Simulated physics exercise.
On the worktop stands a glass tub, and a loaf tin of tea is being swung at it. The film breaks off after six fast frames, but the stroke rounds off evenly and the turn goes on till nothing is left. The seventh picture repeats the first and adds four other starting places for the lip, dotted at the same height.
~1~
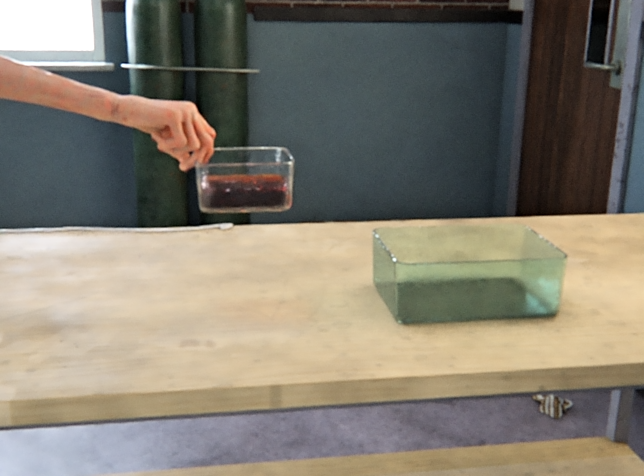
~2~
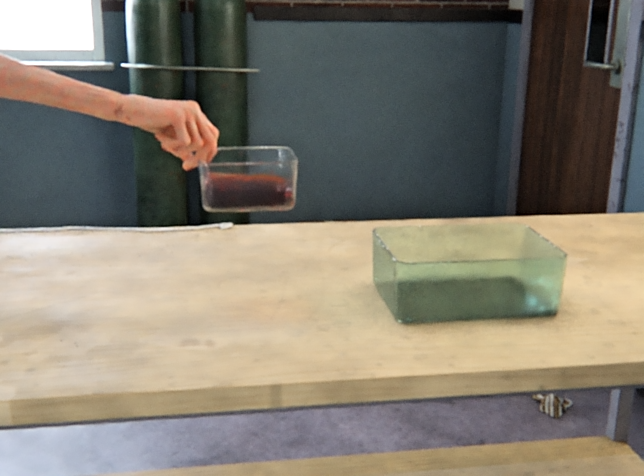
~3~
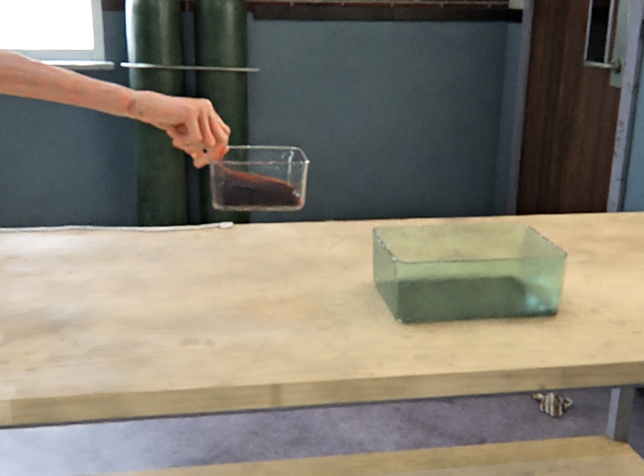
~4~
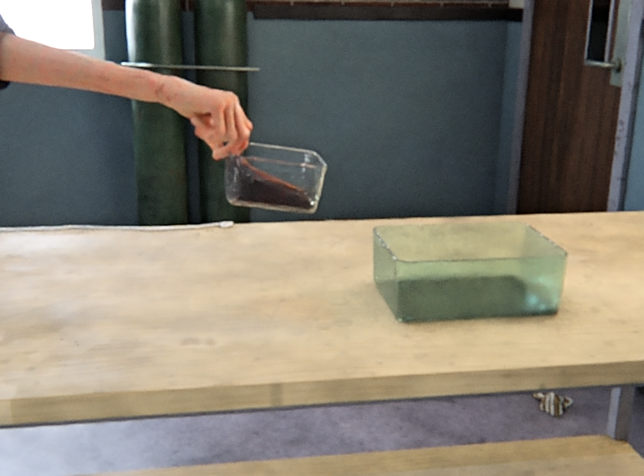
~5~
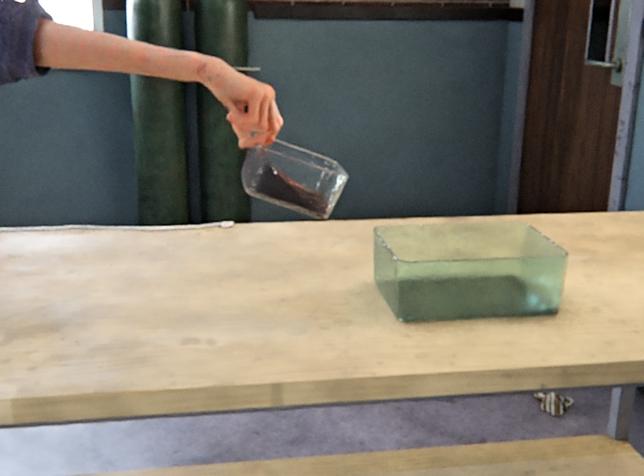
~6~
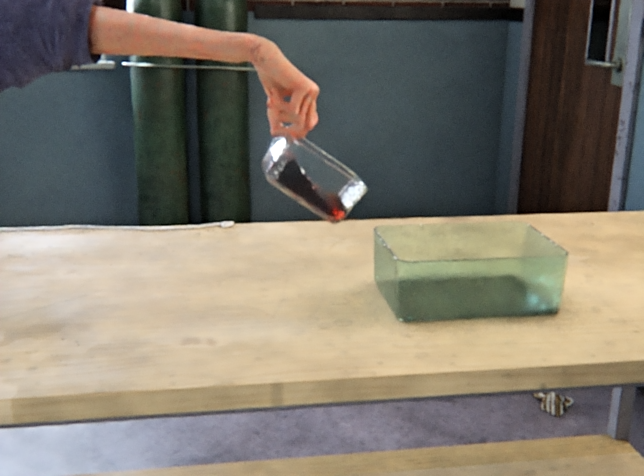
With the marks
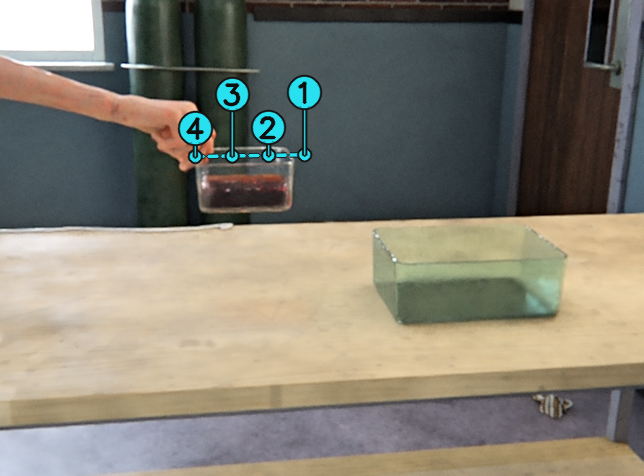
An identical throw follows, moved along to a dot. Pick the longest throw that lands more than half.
Choose 3.
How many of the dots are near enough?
Three.
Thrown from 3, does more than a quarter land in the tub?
Yes.
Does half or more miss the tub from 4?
Yes, that goes wrong.
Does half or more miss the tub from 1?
No, not at all.
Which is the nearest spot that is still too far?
That is spot 4.
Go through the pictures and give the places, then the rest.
In the first frame, upright, lip at (289, 155); tub from (394, 322) to (558, 314); nothing has left yet.
In the second frame, upright, lip at (292, 154); nothing has left yet.
In the third frame, upright, lip at (303, 154); nothing has left yet.
In the fourth frame, tipped about 9°, lip at (321, 159); nothing has left yet.
In the fifth frame, tipped about 20°, lip at (342, 169); nothing has left yet.
In the sixth frame, tipped about 35°, lip at (361, 181); nothing has left yet.
In cyan, 1 at (304, 154); 2 at (268, 155); 3 at (232, 156); 4 at (195, 156).
With 1, about 96 % lands in the tub, 2 % falls short.
With 2, about 81 % lands in the tub, 8 % falls short and 11 % goes beside or beyond.
With 3, about 69 % lands in the tub, 23 % falls short and 9 % goes beside or beyond.
With 4, about 31 % lands in the tub, 61 % falls short and 8 % goes beside or beyond.
